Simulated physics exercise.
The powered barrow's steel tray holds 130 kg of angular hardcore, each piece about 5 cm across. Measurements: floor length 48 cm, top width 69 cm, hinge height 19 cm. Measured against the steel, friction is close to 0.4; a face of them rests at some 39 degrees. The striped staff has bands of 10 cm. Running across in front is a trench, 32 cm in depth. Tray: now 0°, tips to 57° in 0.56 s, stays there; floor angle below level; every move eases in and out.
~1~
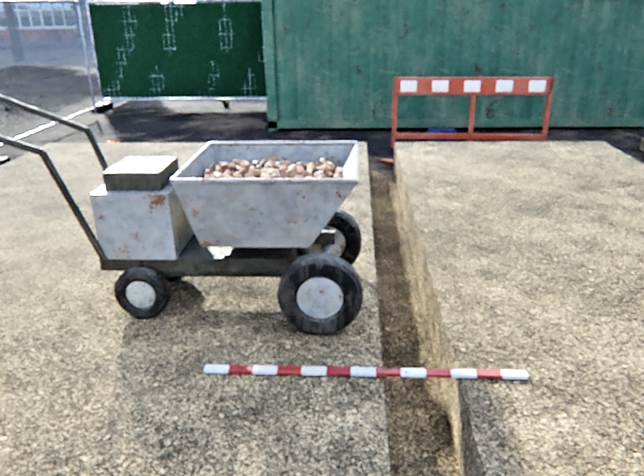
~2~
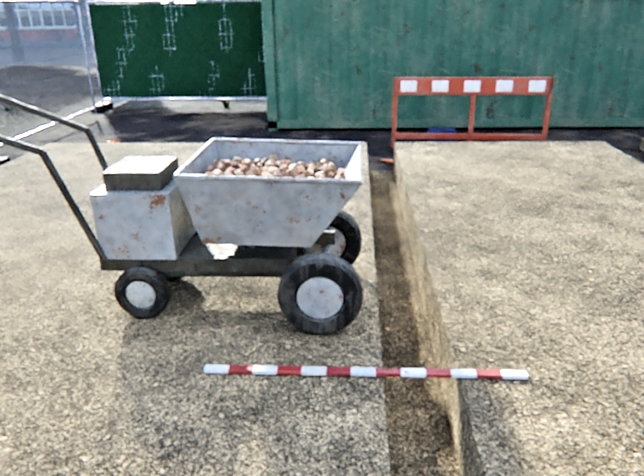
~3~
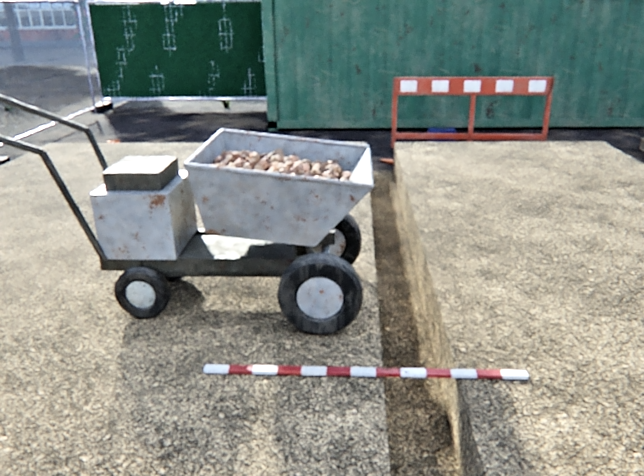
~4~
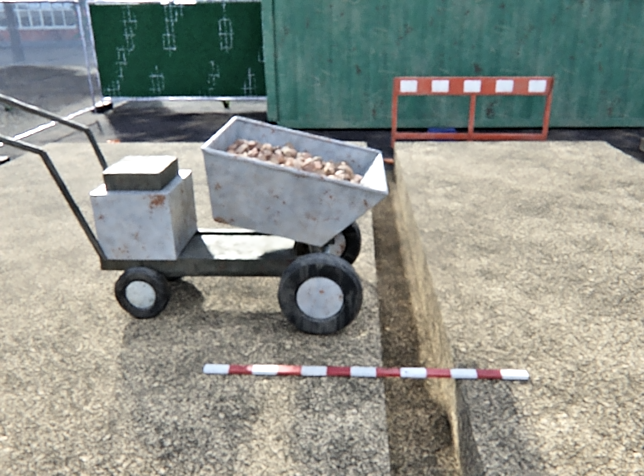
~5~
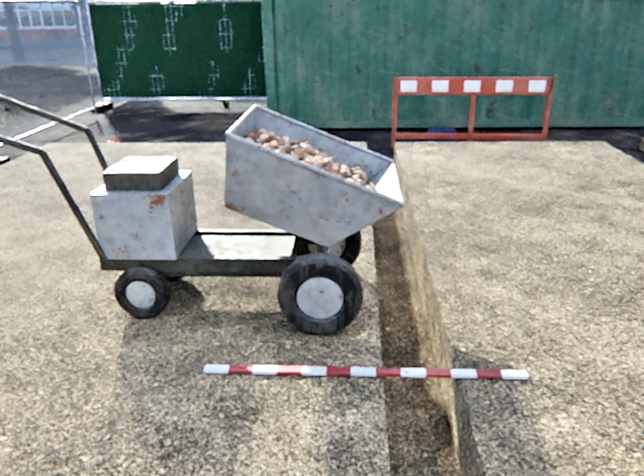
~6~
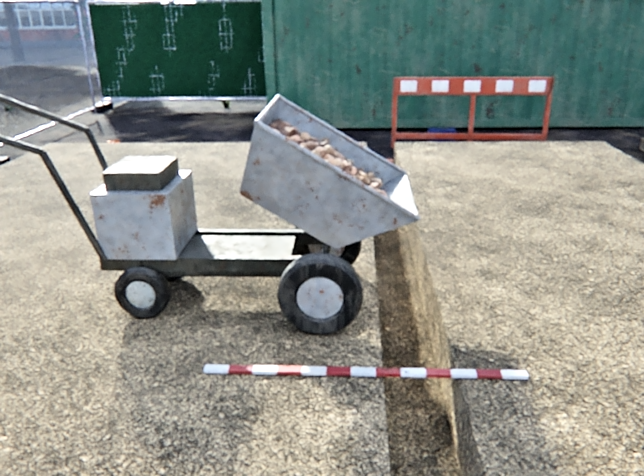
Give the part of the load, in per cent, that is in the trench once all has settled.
Close to 1 in a hundred.
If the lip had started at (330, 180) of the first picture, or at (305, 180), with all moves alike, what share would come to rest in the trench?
About 10 and 20 per cent.
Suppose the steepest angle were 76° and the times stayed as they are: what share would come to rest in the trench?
Some 10% would finish there.
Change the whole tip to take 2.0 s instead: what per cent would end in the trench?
Trench share: Approx. 0%.
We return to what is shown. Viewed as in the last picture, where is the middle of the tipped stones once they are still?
(494, 298).
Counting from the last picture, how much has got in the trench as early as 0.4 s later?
About 0 per cent by then.
Then, 0.1 s after the last picture the floor is at 48°, 100 % in the tray; the foremost stones are at (412, 220).
Then, 0.4 s after the last picture the floor is at 57°, 95 % in the tray, 5 % past the trench; the foremost stones are at (480, 273).
Then, 0.7 s after the last picture the floor is at 57°, 71 % in the tray, 28 % past the trench; the foremost stones are at (582, 299).
Then, 2.7 s after the last picture the floor is at 57°, 67 % in the tray, 1 % in the trench, 32 % past the trench; the foremost stones are at (636, 289).
